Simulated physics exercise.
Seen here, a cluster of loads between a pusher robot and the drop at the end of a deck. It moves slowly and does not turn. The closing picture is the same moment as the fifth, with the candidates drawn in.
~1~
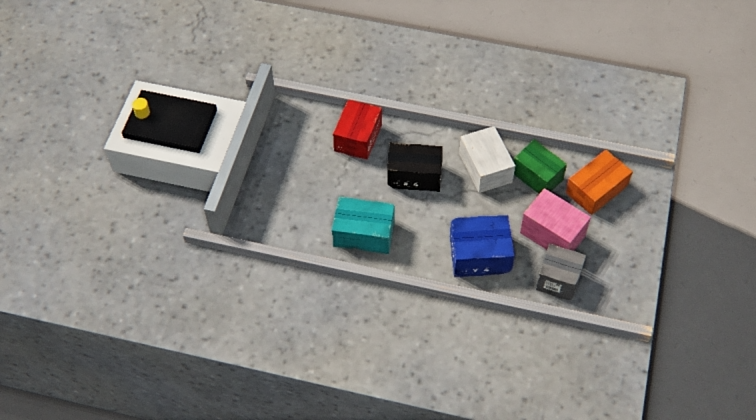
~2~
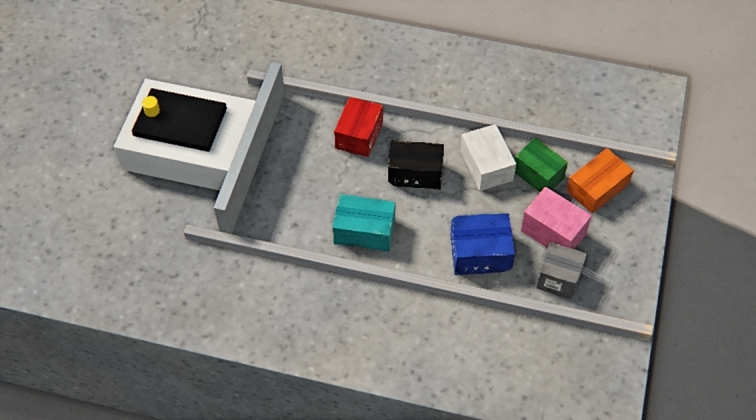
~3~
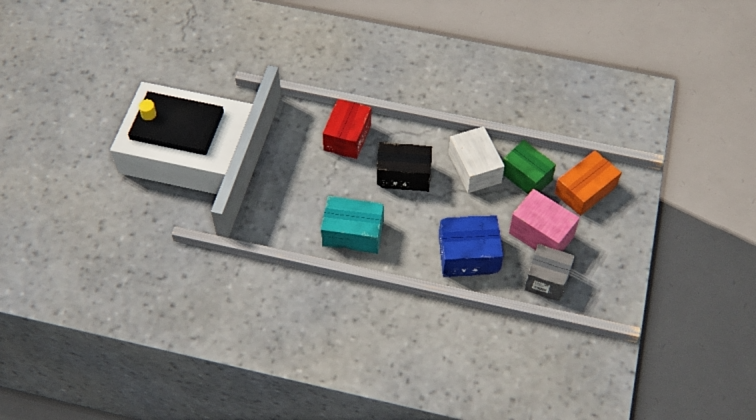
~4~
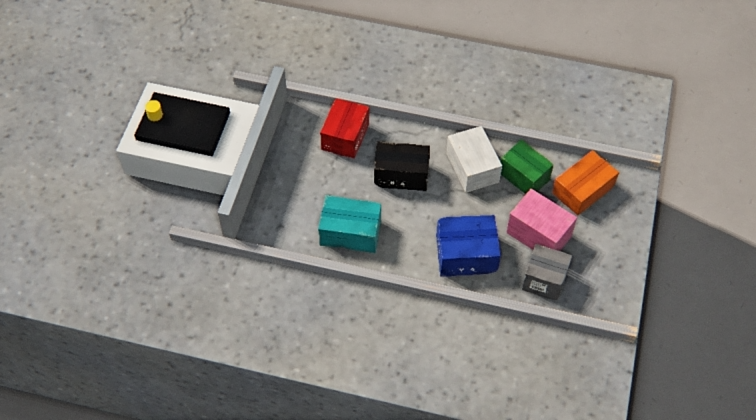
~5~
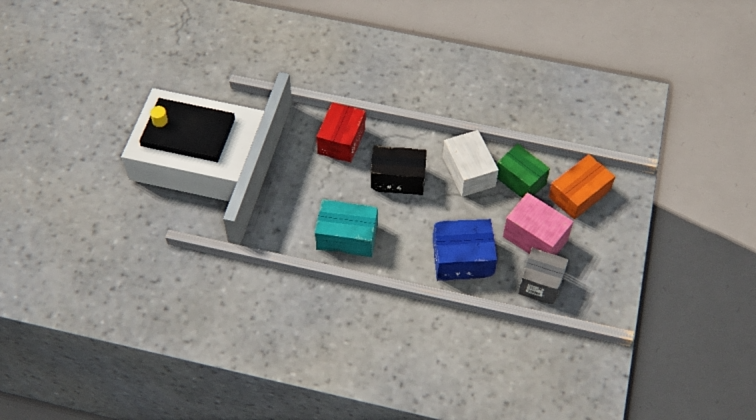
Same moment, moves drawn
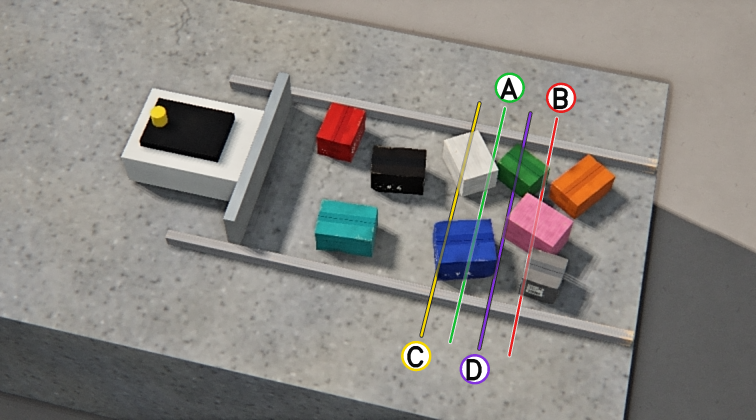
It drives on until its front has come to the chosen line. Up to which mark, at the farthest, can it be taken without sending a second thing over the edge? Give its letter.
It should halt at D.
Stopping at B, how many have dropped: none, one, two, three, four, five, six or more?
In all, two.
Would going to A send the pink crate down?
No.
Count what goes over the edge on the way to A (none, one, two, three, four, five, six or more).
The count is none.
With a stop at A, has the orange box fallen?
No.
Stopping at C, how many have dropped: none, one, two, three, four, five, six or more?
In all, none.
On the marked copy, A at (479, 217); B at (535, 229); C at (452, 212); D at (507, 223).
Taking D. A third of the way, robot (281, 148); red box (385, 141); turquoise box (366, 233).
Two thirds of the way, robot (369, 166); orange box (593, 187); grey parcel (560, 280).
When it is over, robot (438, 181); orange box (653, 198); grey parcel (633, 296); none fallen.
As for the rest, A is within the limit but short; B drops two; C is within the limit but short.
